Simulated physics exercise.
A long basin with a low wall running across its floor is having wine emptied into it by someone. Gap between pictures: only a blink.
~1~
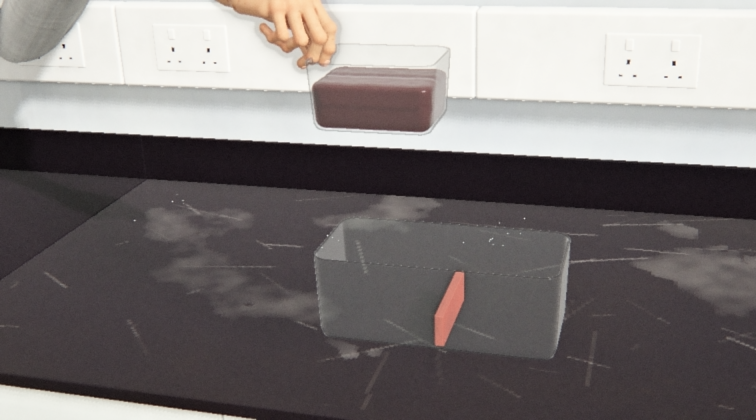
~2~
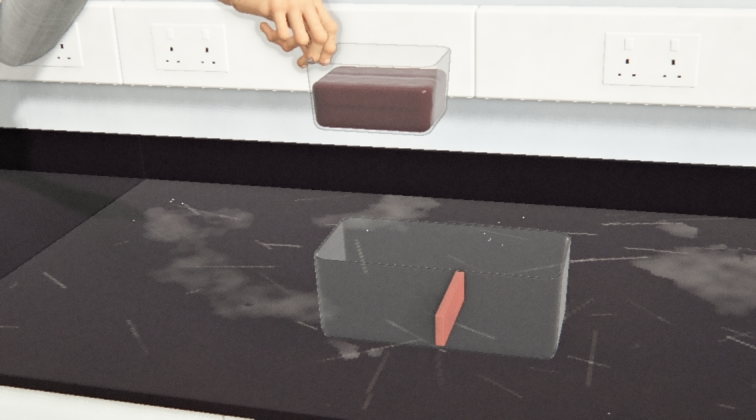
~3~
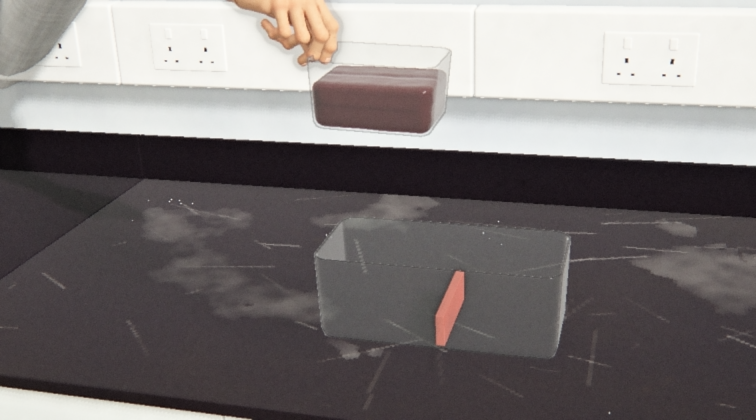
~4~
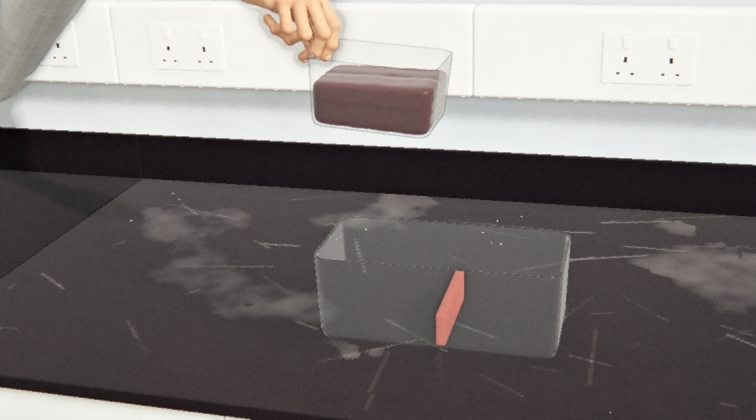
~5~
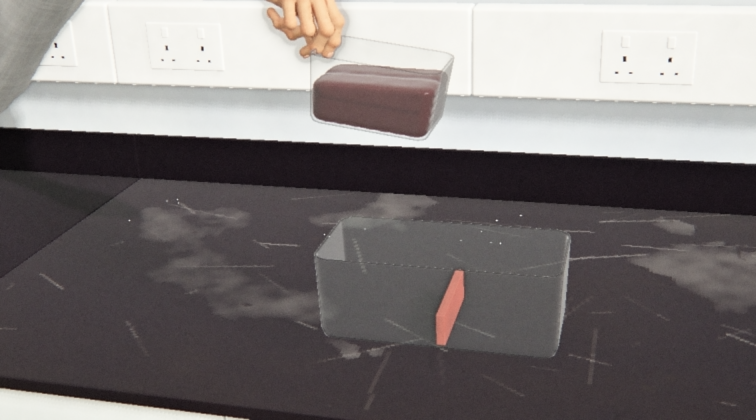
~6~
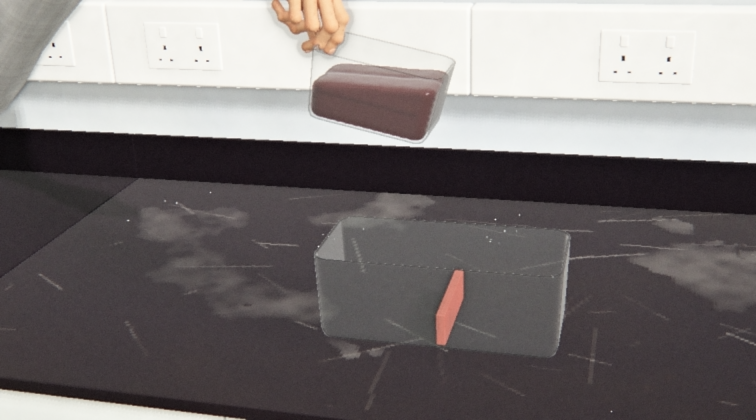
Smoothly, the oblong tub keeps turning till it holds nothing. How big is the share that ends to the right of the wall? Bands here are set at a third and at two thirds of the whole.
The amount on the right comes to more than two thirds of the whole.
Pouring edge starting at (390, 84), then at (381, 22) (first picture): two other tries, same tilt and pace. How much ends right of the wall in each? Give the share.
Estimate: 45 per cent, then 50 per cent.
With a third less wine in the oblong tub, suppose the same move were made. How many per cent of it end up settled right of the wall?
90 per cent or so.
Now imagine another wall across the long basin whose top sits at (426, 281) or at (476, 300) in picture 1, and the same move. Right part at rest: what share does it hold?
Record: Case 1 near 90 %, case 2 near 55 %.
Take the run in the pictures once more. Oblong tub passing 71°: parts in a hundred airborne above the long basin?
About 40 %.
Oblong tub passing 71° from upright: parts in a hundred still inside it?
About 55 per cent.
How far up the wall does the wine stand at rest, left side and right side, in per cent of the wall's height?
10 % left, 90 % right.
A moment on, the tilt is 71° and 54 per cent is still to pour, 0 is left of the wall and 4 right of it.
Next, the tilt is 105° and 10 per cent is still to pour, 3 is left of the wall and 67 right of it.
Then the tilt is 108° and 0 per cent is still to pour, 12 is left of the wall and 81 right of it.
Later the tilt is 108° and 0 per cent is still to pour, 12 is left of the wall and 82 right of it.
Finally, 12 per cent lies left of the wall, 82 right of it and 6 outside.
